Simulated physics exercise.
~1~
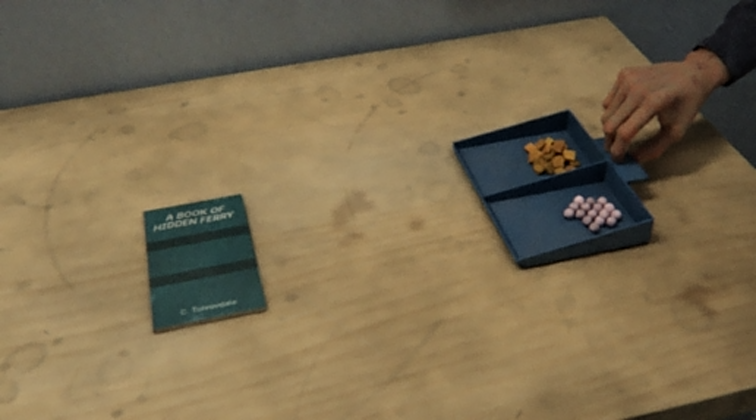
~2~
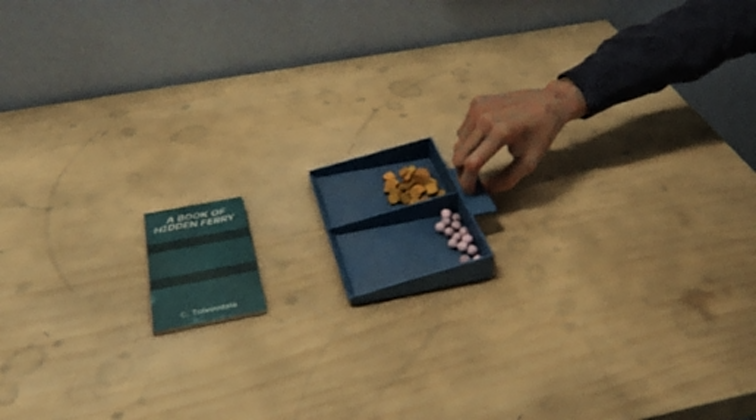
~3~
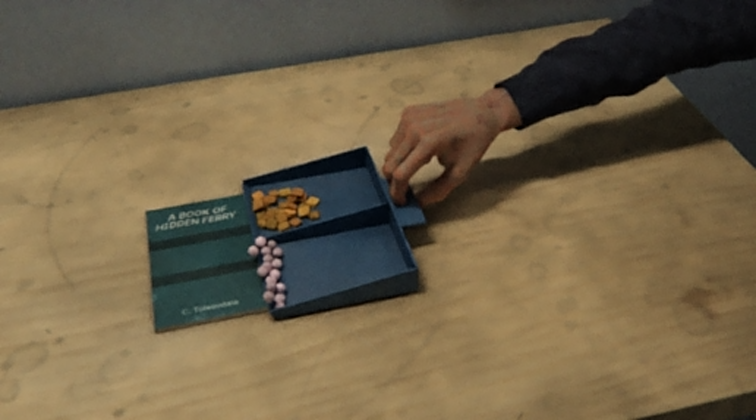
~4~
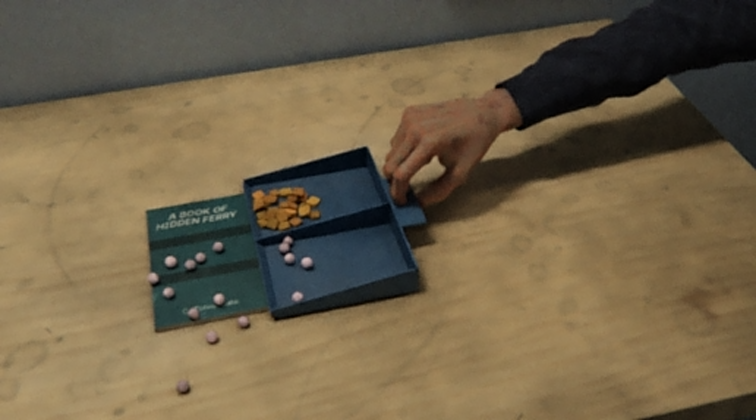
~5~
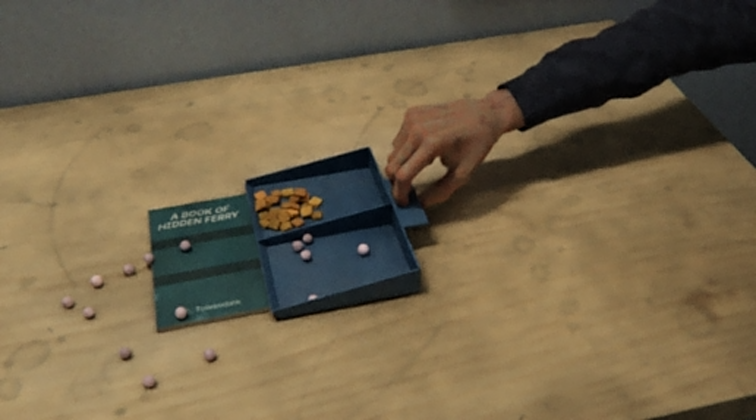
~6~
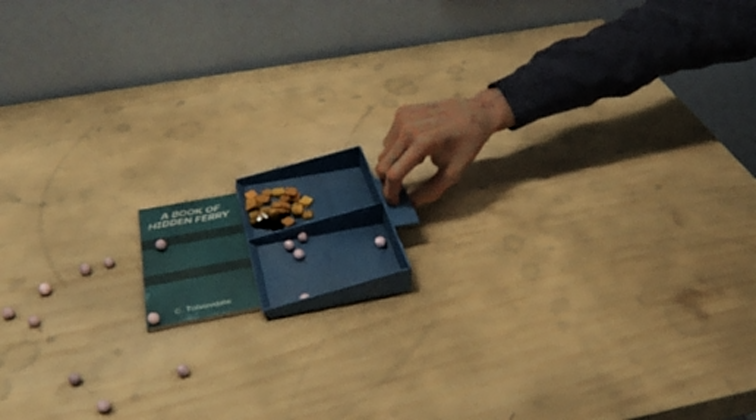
A hand slid a blue divided tray left across a wooden table until it stopped against a thin green book, and most of the pink balls rolled out over the book and onto the table, while the orange pieces bunched up inside.
